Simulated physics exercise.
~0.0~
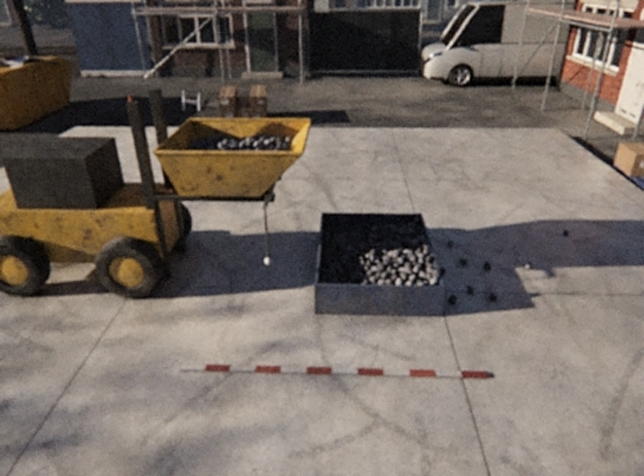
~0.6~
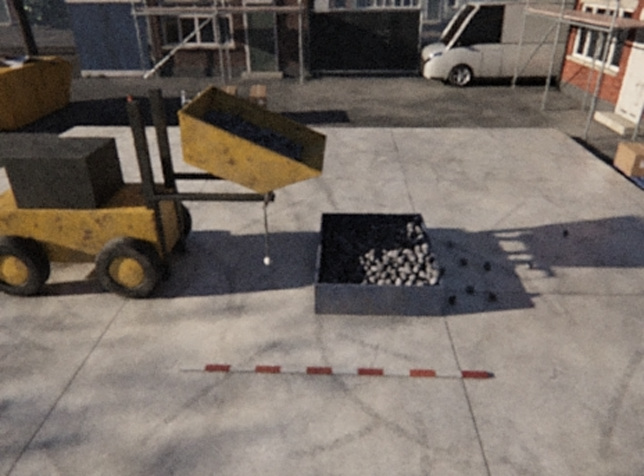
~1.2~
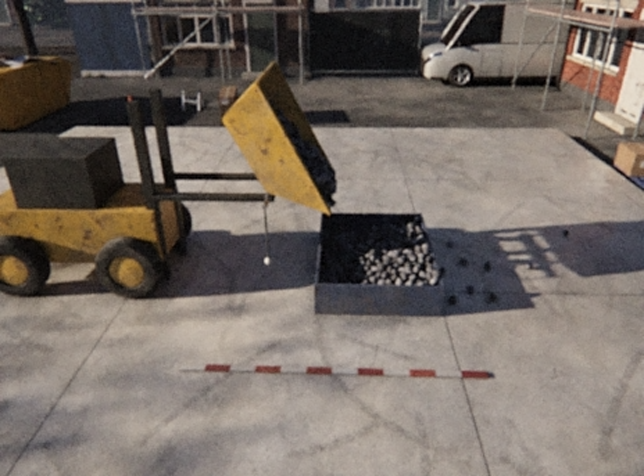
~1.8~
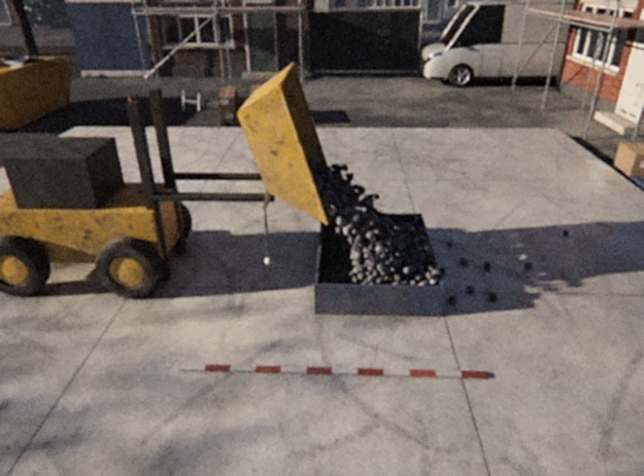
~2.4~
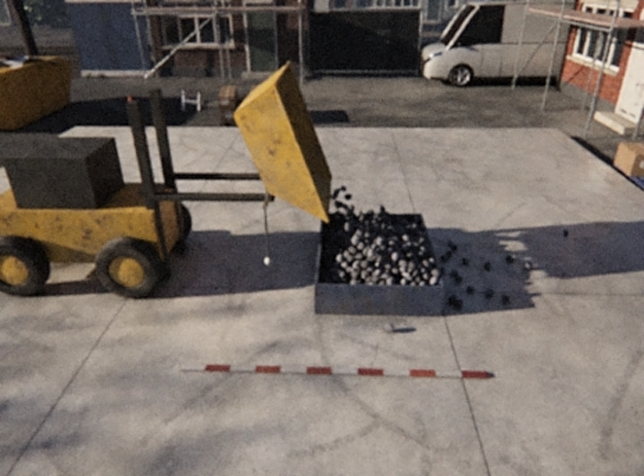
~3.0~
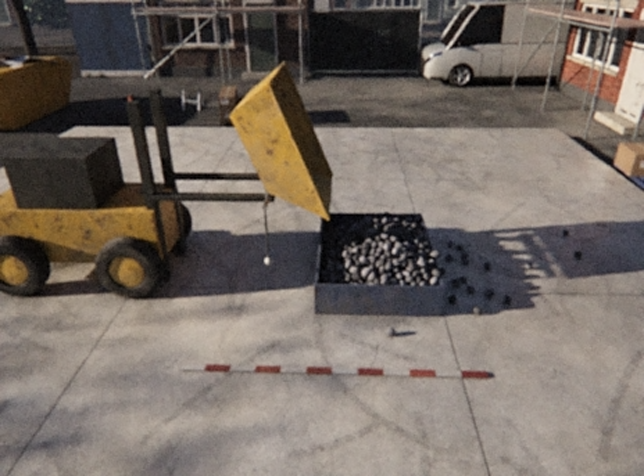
A yellow forklift tipped its raised skip steeply forward and poured dark stones into a low grey bin that already held some, heaping it fuller, while a few stones ended up on the concrete and the skip stayed tilted over the bin.
